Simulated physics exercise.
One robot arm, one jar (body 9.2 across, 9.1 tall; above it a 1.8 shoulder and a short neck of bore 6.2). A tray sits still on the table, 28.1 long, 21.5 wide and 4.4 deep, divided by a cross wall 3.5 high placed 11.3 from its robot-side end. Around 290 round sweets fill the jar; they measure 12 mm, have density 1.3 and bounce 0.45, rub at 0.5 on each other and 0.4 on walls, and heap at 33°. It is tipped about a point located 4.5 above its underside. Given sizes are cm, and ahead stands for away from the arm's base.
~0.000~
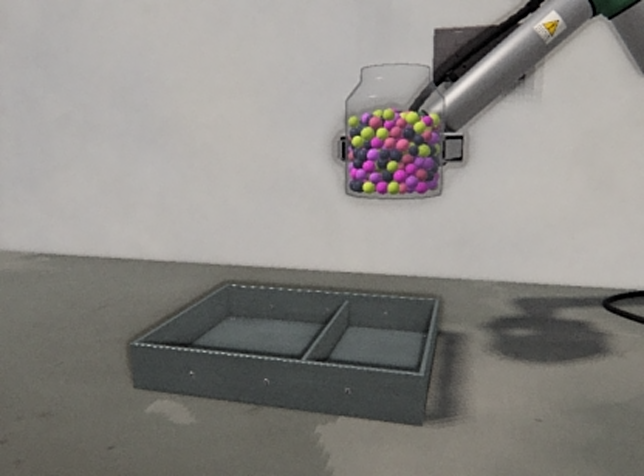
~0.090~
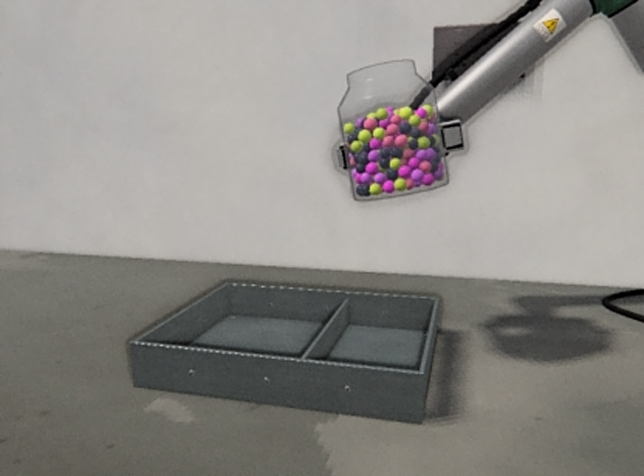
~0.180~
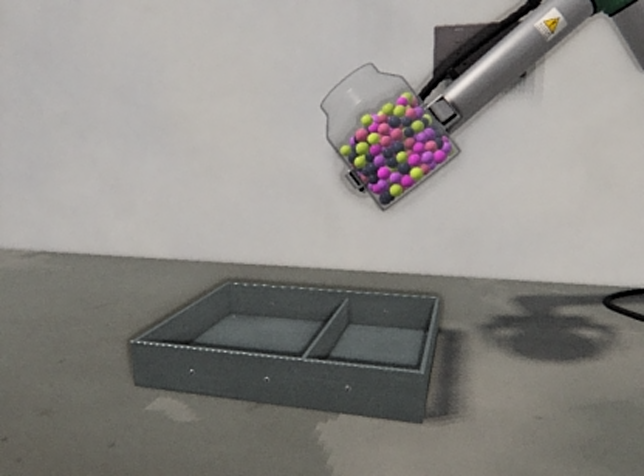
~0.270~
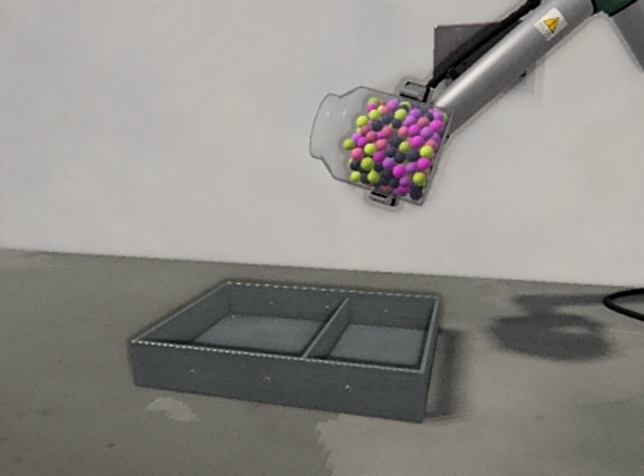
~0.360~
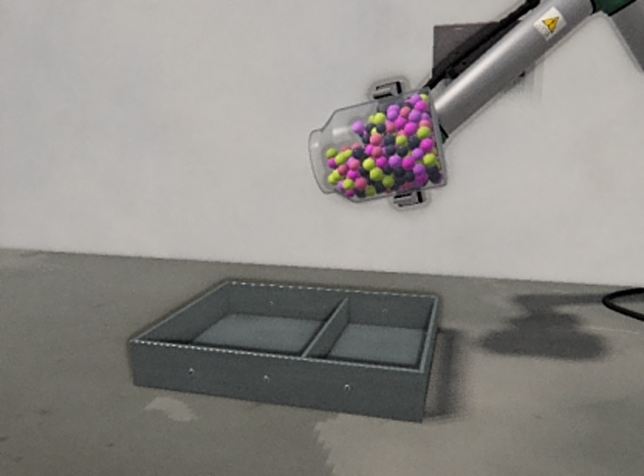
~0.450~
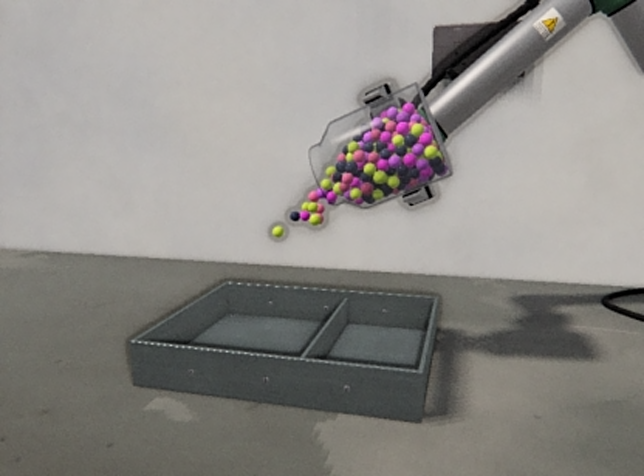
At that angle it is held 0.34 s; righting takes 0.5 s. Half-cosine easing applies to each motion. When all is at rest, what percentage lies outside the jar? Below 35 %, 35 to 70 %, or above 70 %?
Below 35 %.
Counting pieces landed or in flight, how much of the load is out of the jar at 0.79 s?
Up to this moment it's close to 20 per cent gone.
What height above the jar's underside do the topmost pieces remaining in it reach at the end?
Top of the fill, from jar underside: Approx. 8.0 cm.
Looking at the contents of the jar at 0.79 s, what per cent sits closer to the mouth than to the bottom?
About 55 per cent.
After 0.79 s, tipped 113°, highest piece 26 above the table; 231 in the jar, 52 in the far-side part, 8 in flight or on a rim.
After 1.12 s, tipped 29°, highest piece 29 above the table; 216 in the jar, 72 in the far-side part, 3 in flight or on a rim.
After 1.49 s, upright, highest piece 27 above the table; 216 in the jar, 75 in the far-side part.
After 2.19 s, upright, highest piece 27 above the table; 216 in the jar, 75 in the far-side part.
At rest, 216 in the jar, 75 in the far-side part. That is 26 % outside the jar.
